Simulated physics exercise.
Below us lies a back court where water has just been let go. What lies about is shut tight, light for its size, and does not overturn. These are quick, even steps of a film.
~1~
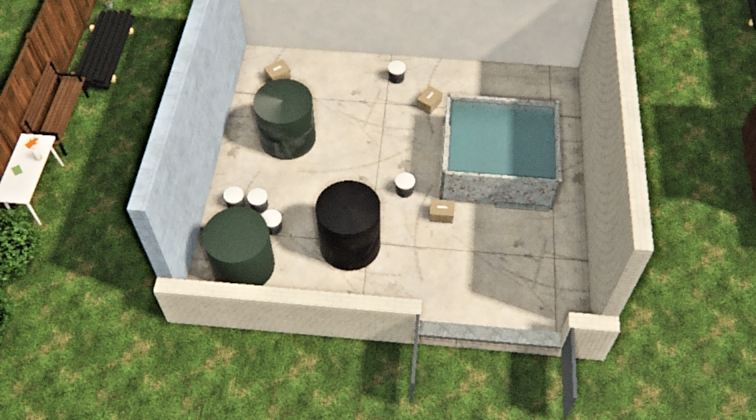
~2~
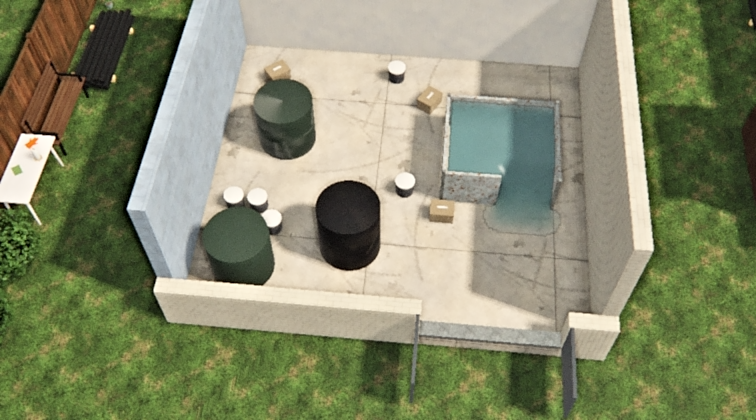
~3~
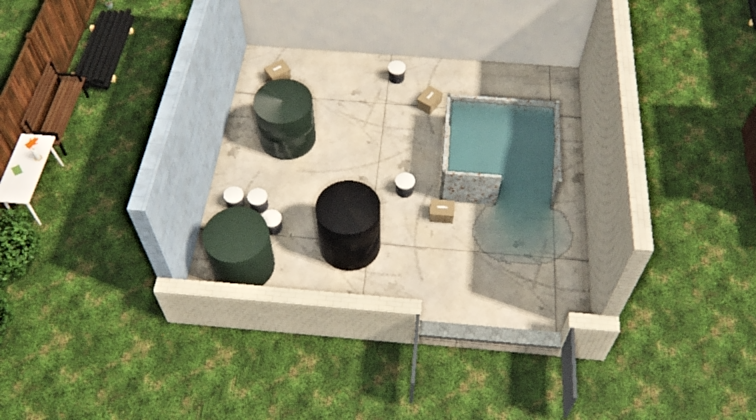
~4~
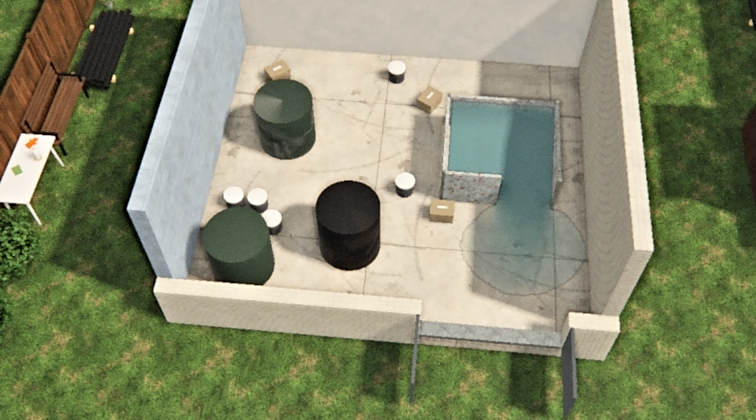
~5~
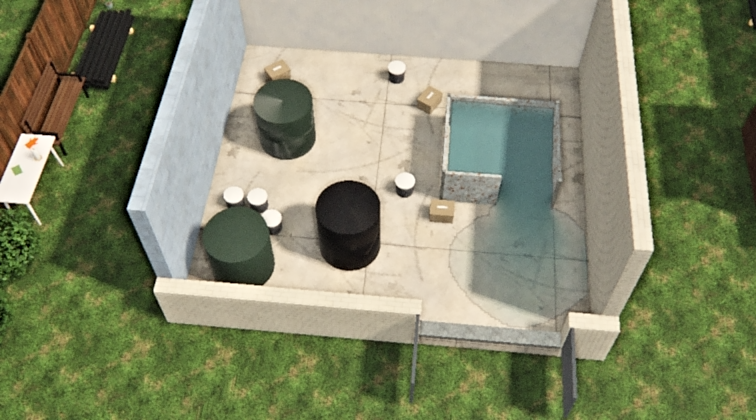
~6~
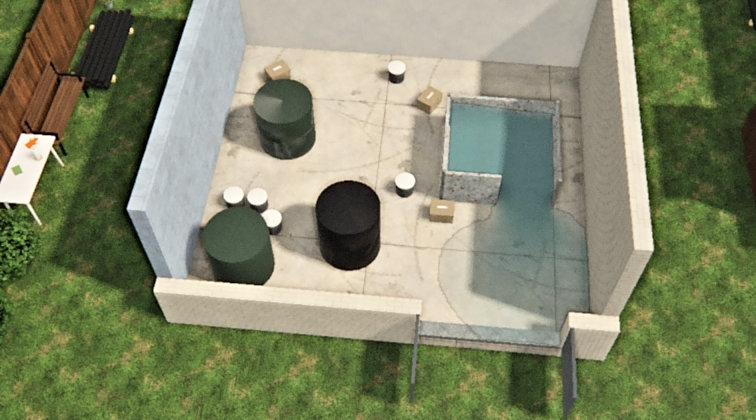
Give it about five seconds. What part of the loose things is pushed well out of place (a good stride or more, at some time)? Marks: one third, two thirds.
It is under a third.
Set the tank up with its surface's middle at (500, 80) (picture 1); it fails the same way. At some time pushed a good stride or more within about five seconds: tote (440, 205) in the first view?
For that one: Yes.
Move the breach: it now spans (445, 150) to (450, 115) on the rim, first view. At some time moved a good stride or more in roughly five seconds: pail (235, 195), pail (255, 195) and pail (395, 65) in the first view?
One after the other: Swept aside, that far or more, under that.
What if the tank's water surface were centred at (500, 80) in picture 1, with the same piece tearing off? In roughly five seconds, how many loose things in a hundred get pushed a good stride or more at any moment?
Near 10 in a hundred.
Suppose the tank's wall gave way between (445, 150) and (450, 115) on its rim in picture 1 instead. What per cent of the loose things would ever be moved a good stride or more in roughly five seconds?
Some 60 per cent.
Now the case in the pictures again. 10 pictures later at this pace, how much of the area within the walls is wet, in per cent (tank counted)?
I make it 30 per cent.
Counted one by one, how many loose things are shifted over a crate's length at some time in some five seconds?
That makes 0.
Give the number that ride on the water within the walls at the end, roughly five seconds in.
It comes to 0.
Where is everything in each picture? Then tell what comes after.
A pail at (271, 218), on the bottom; a tote at (277, 69) rests on the ground; 0 of 8 have shifted, in the first frame.
A pail at (271, 218), on the bottom; a tote at (277, 69) rests on the ground; 0 of 8 have shifted, in the second frame.
A pail at (271, 218) rests on the ground; a tote at (277, 69), on the bottom; 0 of 8 have shifted, in the third frame.
A pail at (271, 218) rests on the ground; a tote at (277, 69) rests on the ground; 0 of 8 have shifted, in the fourth frame.
A pail at (271, 218) rests on the ground; a tote at (277, 69), on the bottom; 0 of 8 have shifted, in the fifth frame.
A pail at (271, 218), on the bottom; a tote at (277, 69), on the bottom; 0 of 8 have shifted, in the sixth frame.
A moment on, 0 of 8 are well off their spots; 0 afloat.
Next, 0 of 8 are well off their spots; 0 afloat.
Later, 0 of 8 are well off their spots; 0 afloat.
In the end, 0 of 8 are well off their spots, and 0 have been at some point; 0 afloat.
